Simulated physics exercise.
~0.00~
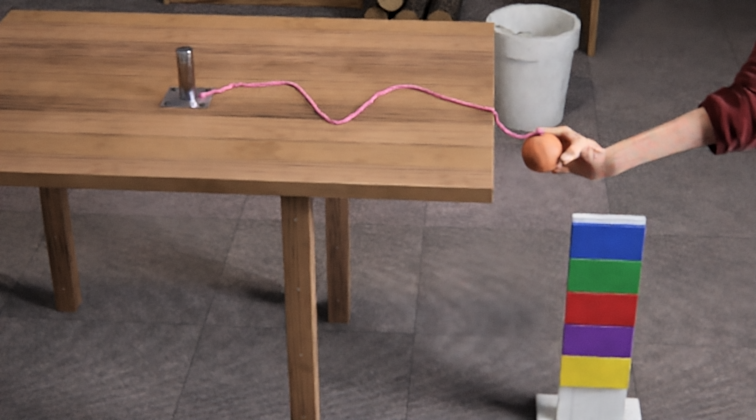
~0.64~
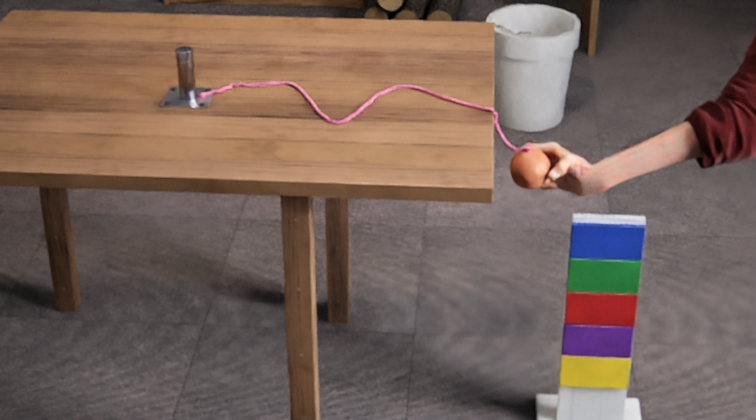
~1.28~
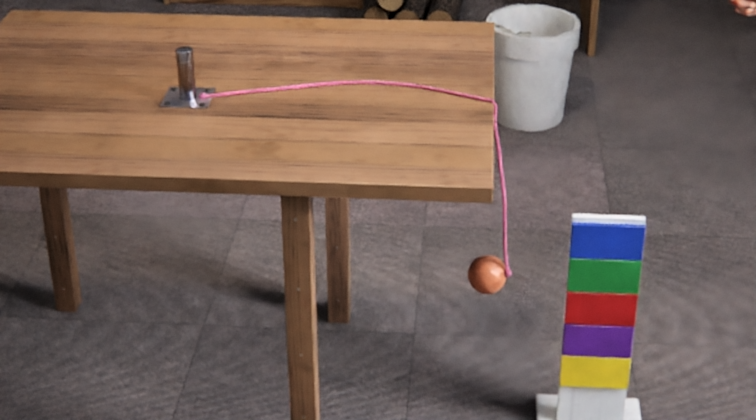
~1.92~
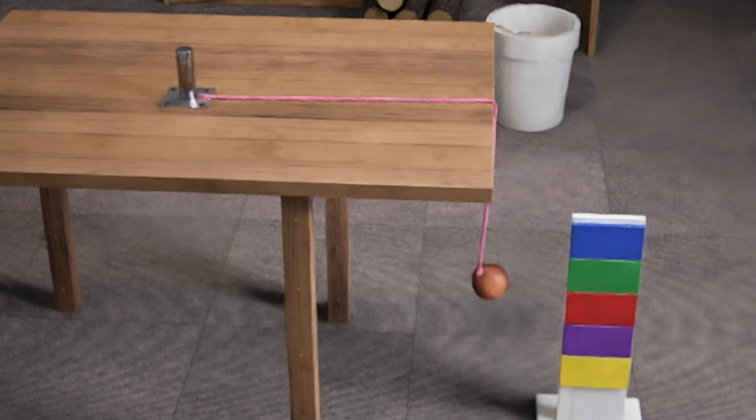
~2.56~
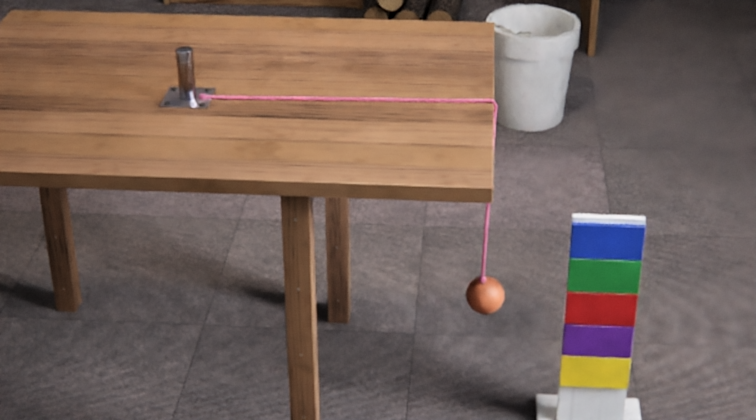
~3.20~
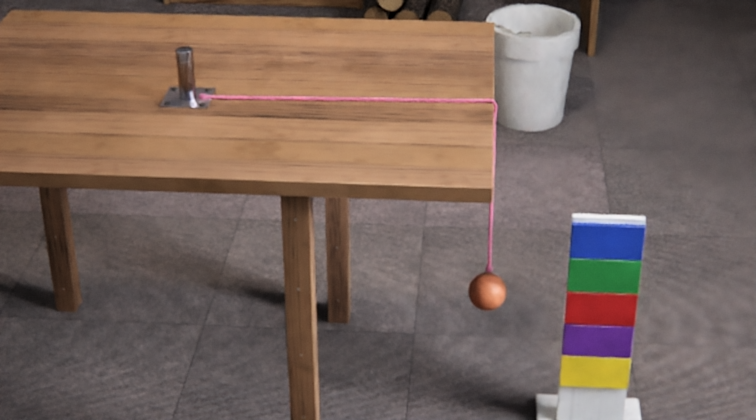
An orange ball tied to a pink cord winding across a wooden table from a metal post is held past the edge by a hand, shifts slightly left and down, then drops when released; the cord pulls taut and the ball hangs level with the red band.
